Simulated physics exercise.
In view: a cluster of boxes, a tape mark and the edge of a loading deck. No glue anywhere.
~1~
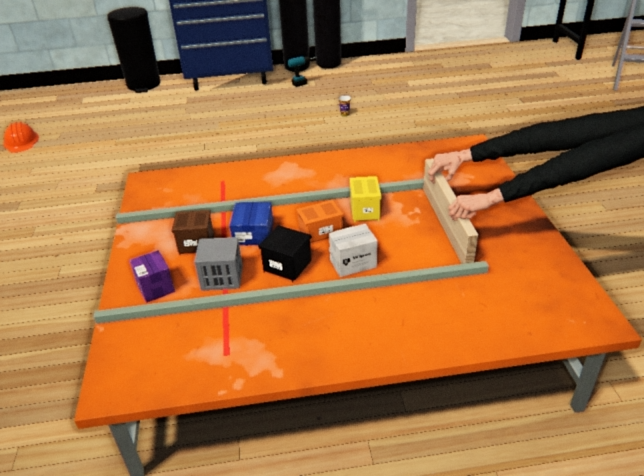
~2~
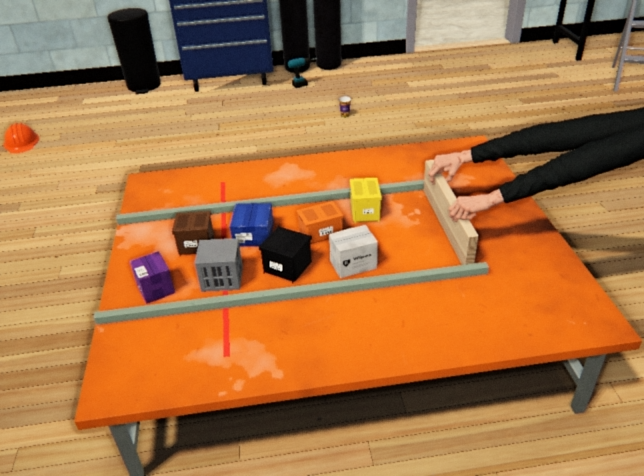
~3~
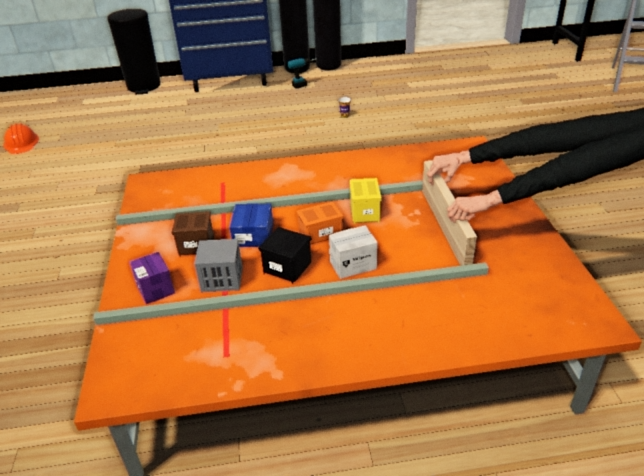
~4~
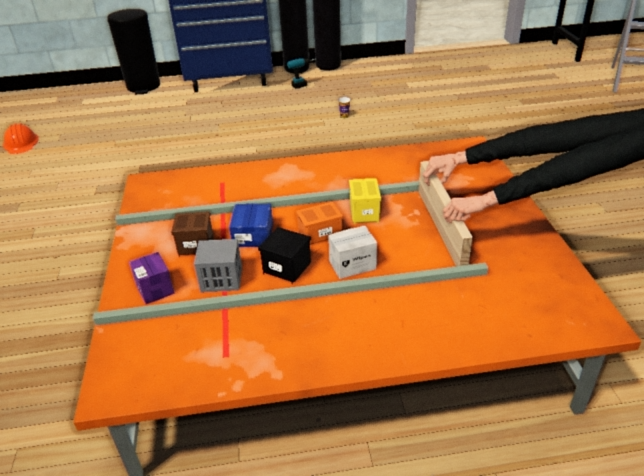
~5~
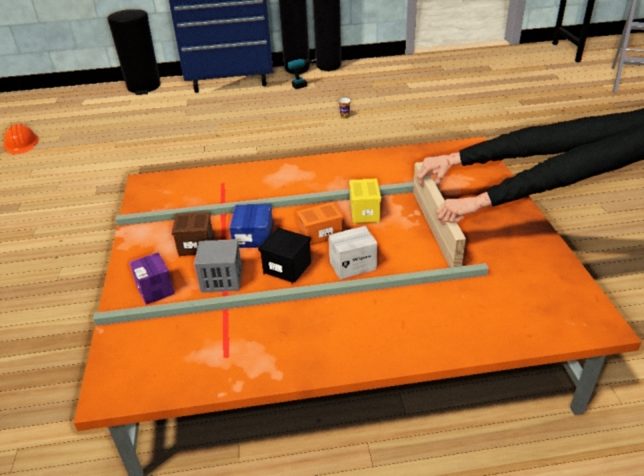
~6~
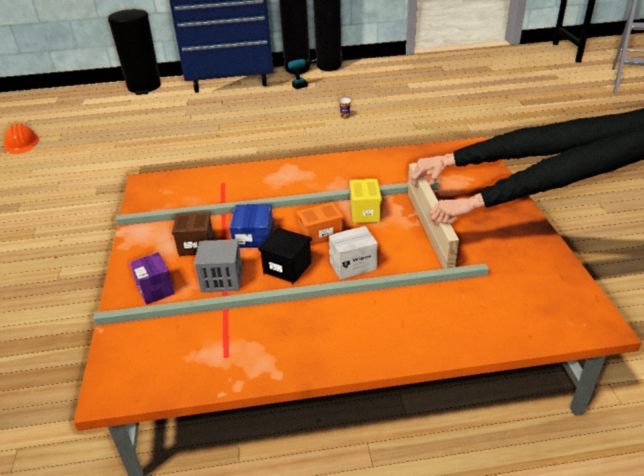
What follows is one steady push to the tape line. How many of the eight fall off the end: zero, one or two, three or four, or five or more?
As it turns out, the number that fall off is one or two.
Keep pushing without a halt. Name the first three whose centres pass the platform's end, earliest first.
In order: The purple parcel, the grey crate, the brown tote.
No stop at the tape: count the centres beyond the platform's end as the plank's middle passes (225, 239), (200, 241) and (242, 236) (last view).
Place by place, 1, 2 and 0.
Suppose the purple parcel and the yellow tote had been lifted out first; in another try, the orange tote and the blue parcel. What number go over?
0 in the first case, 1 in the second.
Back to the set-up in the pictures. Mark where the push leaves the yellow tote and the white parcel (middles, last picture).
The yellow tote at (208, 218), the white parcel at (203, 269).
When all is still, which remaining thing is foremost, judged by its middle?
It is the grey crate.
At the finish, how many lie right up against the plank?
In contact: 3.
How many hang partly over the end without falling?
Overhanging: 0.
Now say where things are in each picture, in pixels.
The first frame shows purple parcel (153, 276); brown tote (194, 232); grey crate (219, 264); plank (448, 210); tape (224, 253).
The second frame shows brown tote (194, 234); yellow tote (365, 201).
The third frame shows grey crate (219, 265); white parcel (353, 252).
The fourth frame shows purple parcel (152, 278); orange tote (320, 224).
The fifth frame shows brown tote (194, 235); plank (436, 213).
The sixth frame shows purple parcel (152, 278); brown tote (194, 235); grey crate (219, 266); plank (430, 214); tape (224, 255).
Early on, none off yet; purple parcel at rest near (152, 278); brown tote at rest near (194, 235); grey crate at rest near (219, 266).
A while later, none off yet; purple parcel at rest near (152, 278); brown tote at rest near (194, 235); grey crate travelled a little near (197, 269).
Finally, the number that fall off is one or two; lost, purple parcel.
